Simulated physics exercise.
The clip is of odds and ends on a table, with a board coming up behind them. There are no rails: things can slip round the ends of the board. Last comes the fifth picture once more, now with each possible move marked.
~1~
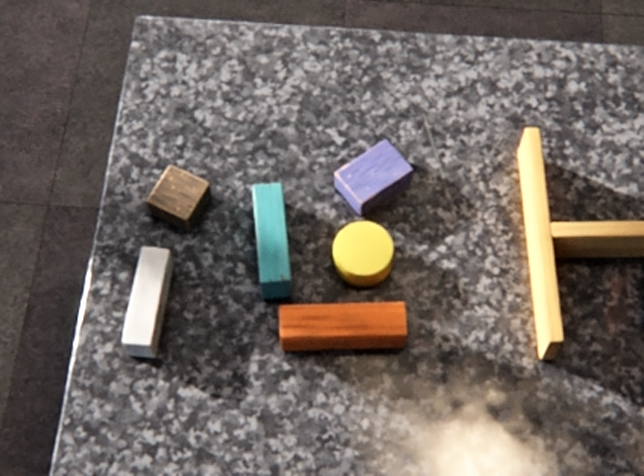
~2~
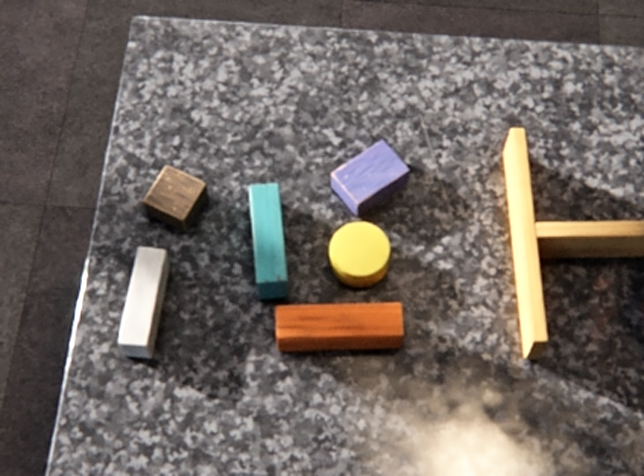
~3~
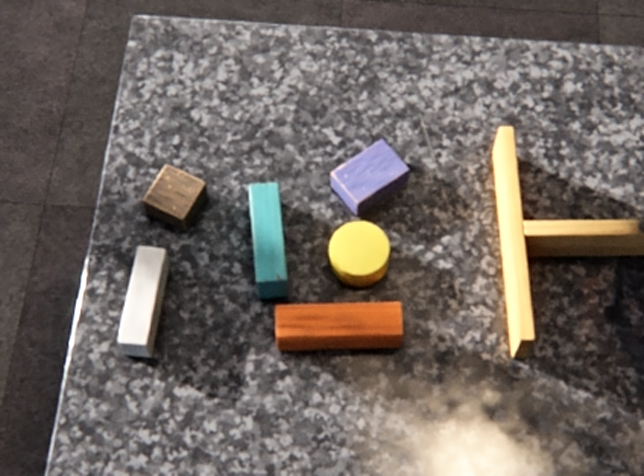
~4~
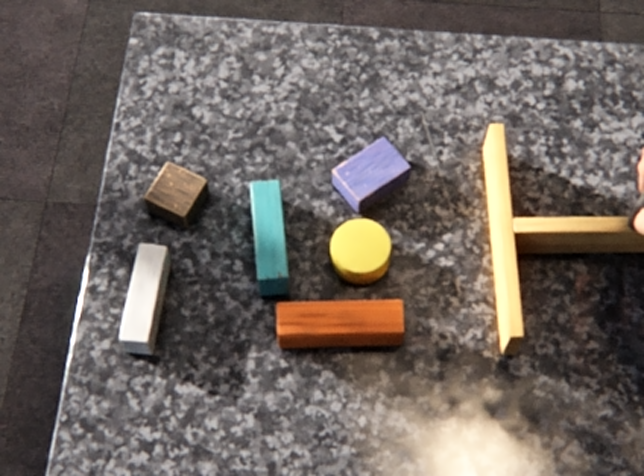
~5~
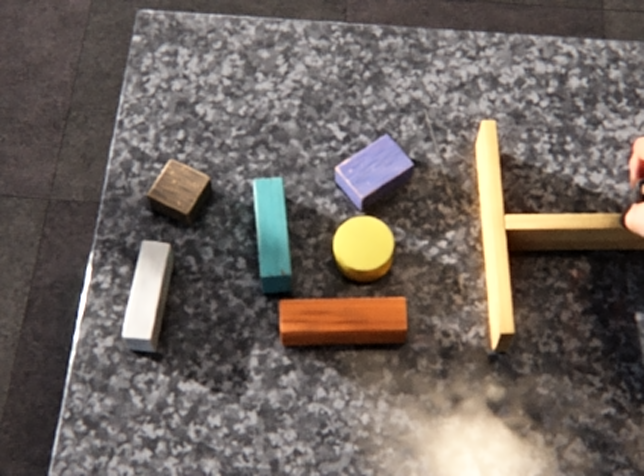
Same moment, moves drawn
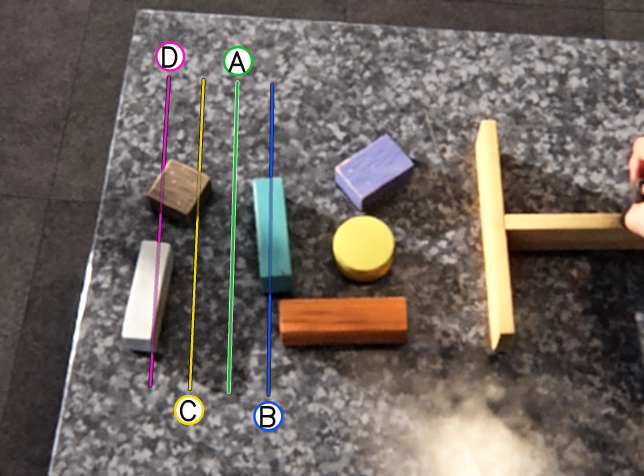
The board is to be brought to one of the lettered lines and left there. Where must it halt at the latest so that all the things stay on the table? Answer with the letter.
A is the last safe line.
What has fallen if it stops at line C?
The white bar.
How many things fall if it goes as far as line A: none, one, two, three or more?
By then, none.
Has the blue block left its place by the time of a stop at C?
Yes.
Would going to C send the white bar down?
Yes.
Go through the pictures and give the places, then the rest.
In the first picture, turquoise bar (272, 240); white bar (149, 302); yellow tin (363, 254).
In the second picture, board (529, 230); orange stick (339, 328).
In the third picture, board (516, 228); black block (175, 198).
In the fourth picture, board (506, 225); white bar (146, 299).
In the fifth picture, board (498, 222); orange stick (343, 322); blue block (374, 173); black block (180, 193).
On the marked copy, A at (233, 227); B at (270, 230); C at (197, 224); D at (160, 222).
Taking A. A third of the way, board (402, 215); orange stick (334, 320); blue block (350, 173).
Two thirds of the way, board (305, 208); turquoise bar (223, 246); orange stick (236, 314).
When it is over, board (237, 203); white bar (99, 292); black block (149, 178); nothing has fallen.
As for the rest, B is safe but short; C drops the white bar; D drops the black block, turquoise bar and white bar.
